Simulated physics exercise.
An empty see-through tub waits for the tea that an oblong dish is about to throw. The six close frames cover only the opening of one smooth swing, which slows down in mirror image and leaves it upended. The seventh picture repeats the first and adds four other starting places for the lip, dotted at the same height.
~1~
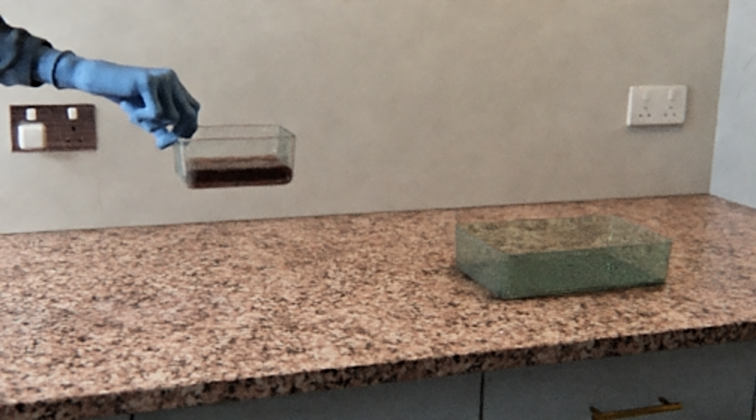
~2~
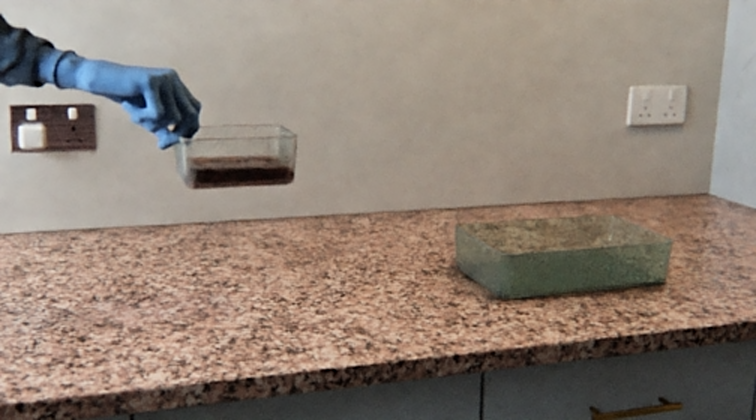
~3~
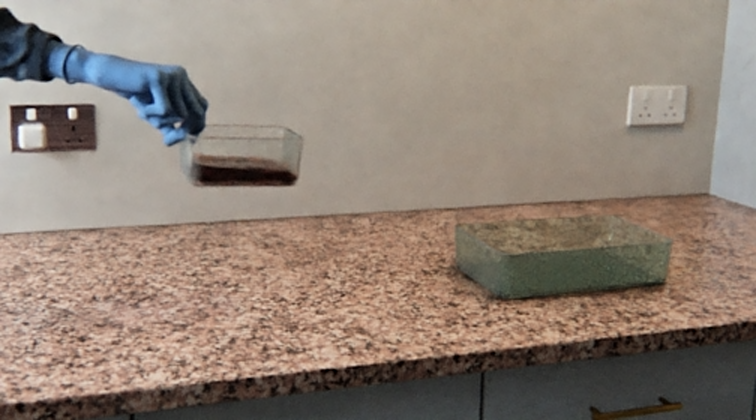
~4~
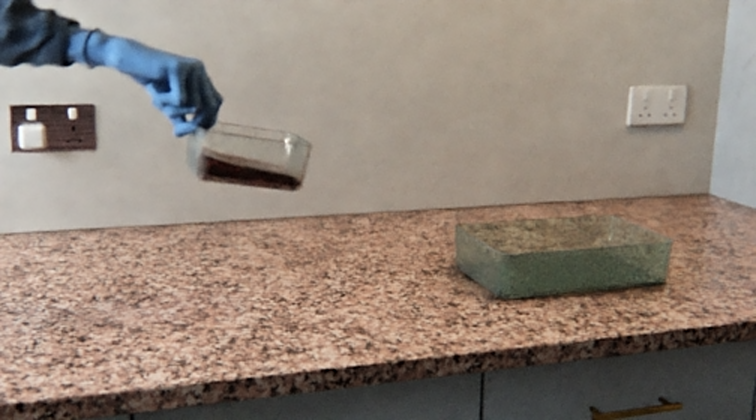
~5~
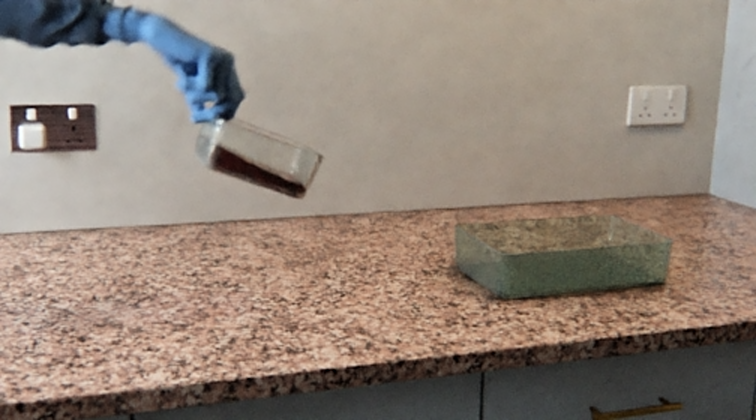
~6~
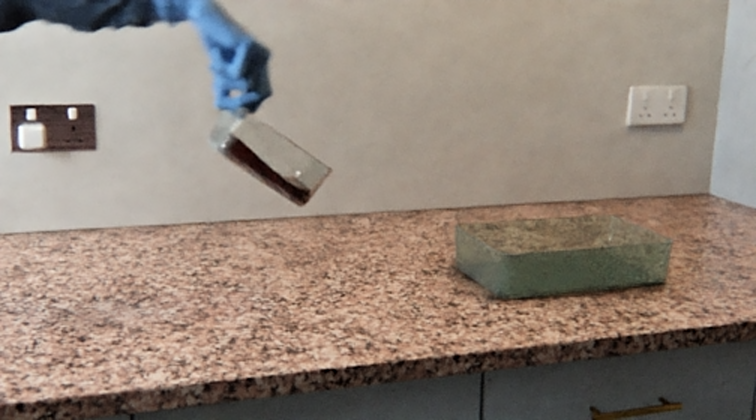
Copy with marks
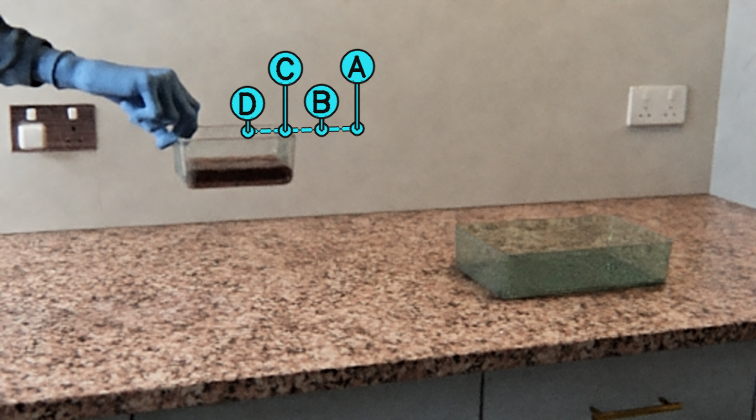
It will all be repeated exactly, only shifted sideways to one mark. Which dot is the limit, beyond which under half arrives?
A will do.
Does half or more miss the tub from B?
Yes.
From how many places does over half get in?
One.
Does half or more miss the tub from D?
Yes, that goes wrong.
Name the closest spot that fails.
B.
On the marked copy, A at (357, 128); B at (321, 129); C at (285, 130); D at (247, 131).
For spot A, about 70 % lands in the tub, 22 % falls short and 8 % goes beside or beyond.
For spot B, about 25 % lands in the tub, 67 % falls short and 8 % goes beside or beyond.
For spot C, about 0 % lands in the tub, 93 % falls short and 6 % goes beside or beyond.
For spot D, about 0 % lands in the tub, 99 % falls short.
